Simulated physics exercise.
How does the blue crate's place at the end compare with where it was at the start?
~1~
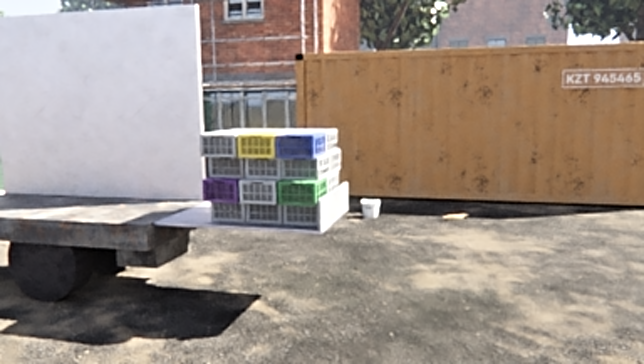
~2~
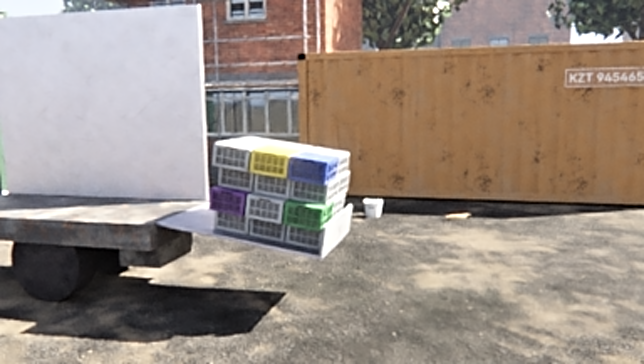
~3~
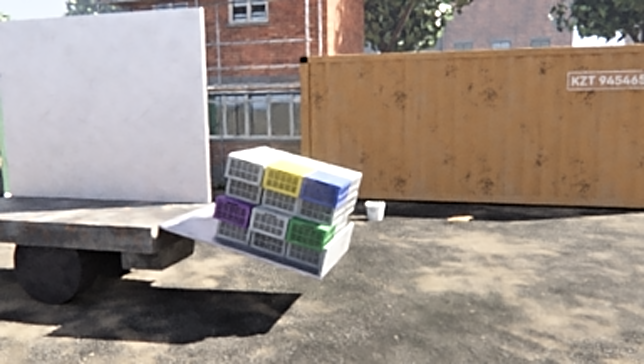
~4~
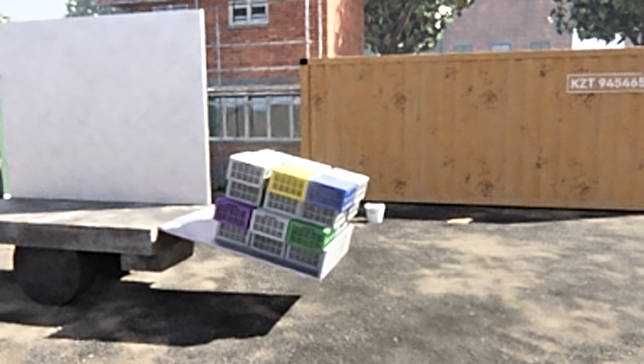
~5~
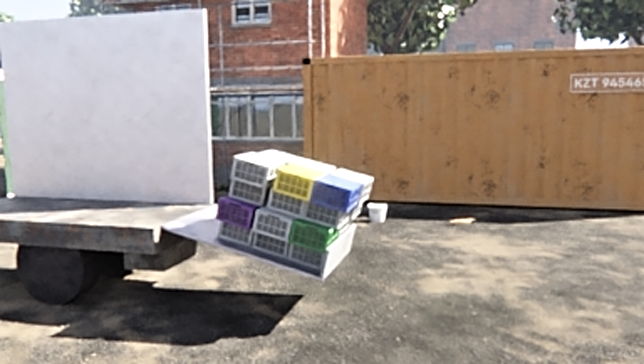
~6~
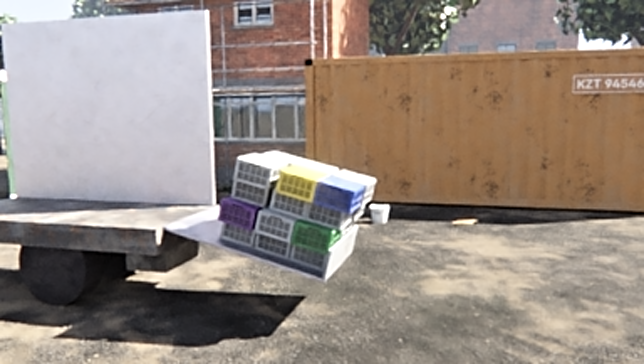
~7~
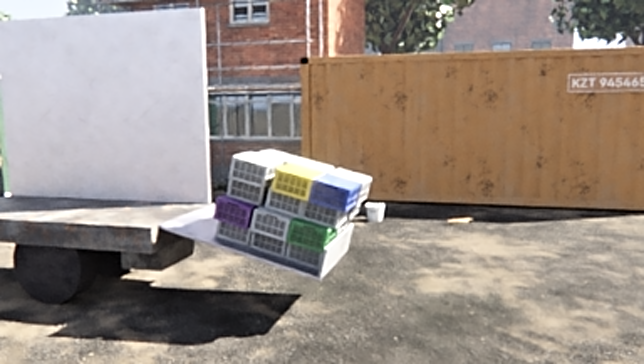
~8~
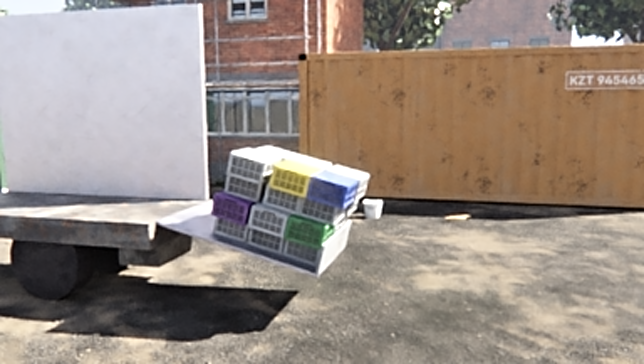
At the end the blue crate is lower and a little further to the right than at the start, and it is tilted down to the right on the sloping platform.
A loosely stacked block of crates, mostly grey and white with purple, yellow, blue and green ones among them, sits on a pale platform at the back of a lorry on the left. The slightly swaying view looks across a sunlit yard towards a rusty orange container, with a brick building behind. The platform's right end dips, and the stack leans down to the right with it. The upper crates, yellow and blue included, slip a little to the right over those below. Then the platform stays tilted and the crates settle, all still aboard.
